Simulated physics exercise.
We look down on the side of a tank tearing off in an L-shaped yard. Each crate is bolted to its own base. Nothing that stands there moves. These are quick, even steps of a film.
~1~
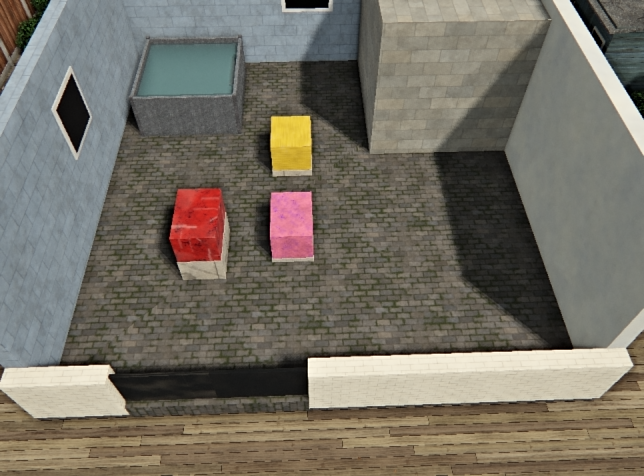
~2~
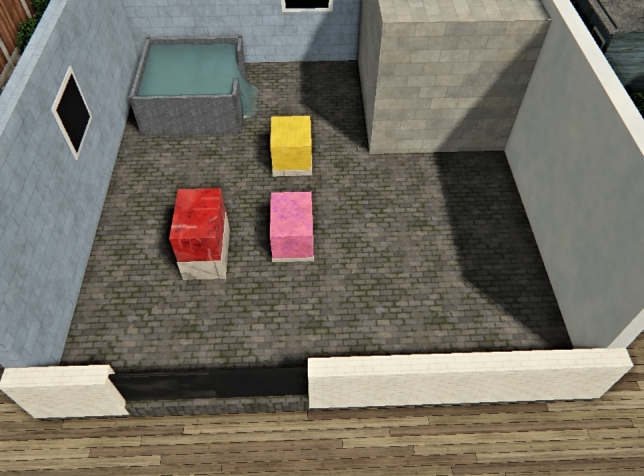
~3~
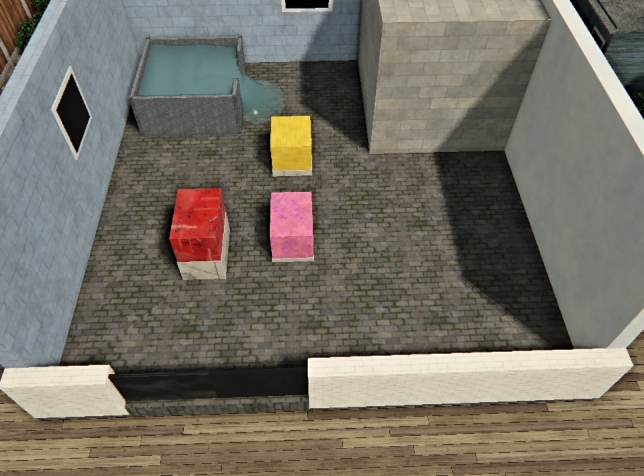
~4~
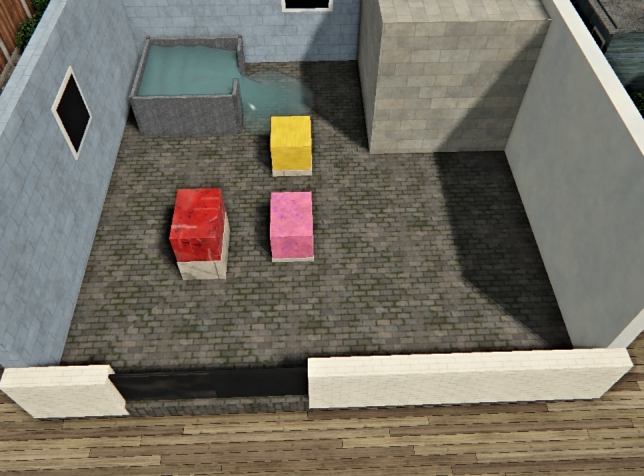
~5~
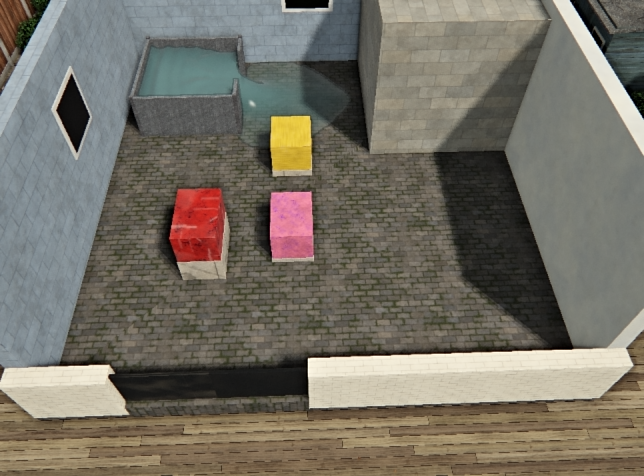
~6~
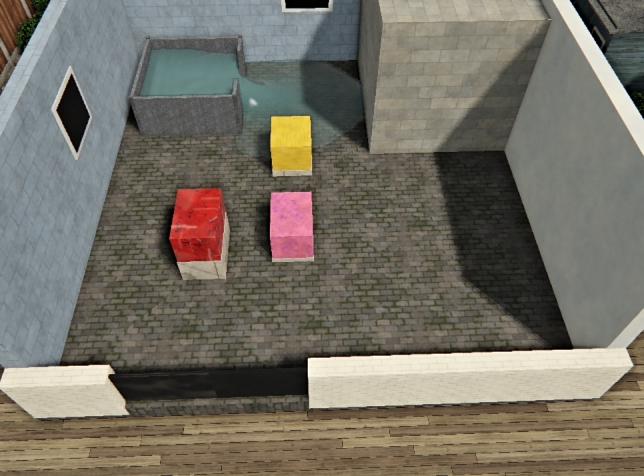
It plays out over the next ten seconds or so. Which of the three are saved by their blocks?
In the end: The pink crate gets wet; the red crate stays dry; the yellow crate gets wet.
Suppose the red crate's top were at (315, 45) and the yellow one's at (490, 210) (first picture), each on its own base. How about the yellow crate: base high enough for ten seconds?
One by one: The yellow crate stays dry.
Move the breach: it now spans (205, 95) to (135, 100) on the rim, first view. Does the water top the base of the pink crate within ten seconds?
My reading: Pink crate is wetted.
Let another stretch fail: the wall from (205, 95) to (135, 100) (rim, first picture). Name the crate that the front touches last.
I say the yellow one.
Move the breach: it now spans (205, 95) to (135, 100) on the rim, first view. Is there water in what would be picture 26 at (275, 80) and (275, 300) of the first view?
In turn: Dry, under water.
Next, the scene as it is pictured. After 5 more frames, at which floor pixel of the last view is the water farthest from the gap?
Near (399, 183).
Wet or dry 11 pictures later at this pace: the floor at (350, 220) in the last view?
There: Wet.
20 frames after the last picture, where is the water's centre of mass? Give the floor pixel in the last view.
Roughly at (277, 126).
A moment on, water covers 15 % of the floor; the pink crate not reached, the red crate not reached, the yellow crate water round its plinth.
Next, water covers 30 % of the floor; the pink crate water round its plinth, the red crate not reached, the yellow crate water round its plinth.
Then, water covers 50 % of the floor; the pink crate water round its plinth, the red crate water round its plinth, the yellow crate water round its plinth.
Later, water covers 75 % of the floor; the pink crate water round its plinth, the red crate water round its plinth, the yellow crate water round its plinth.
In the end, water covers 95 % of the floor; the pink crate was topped, the red crate stayed above the water, the yellow crate was topped.
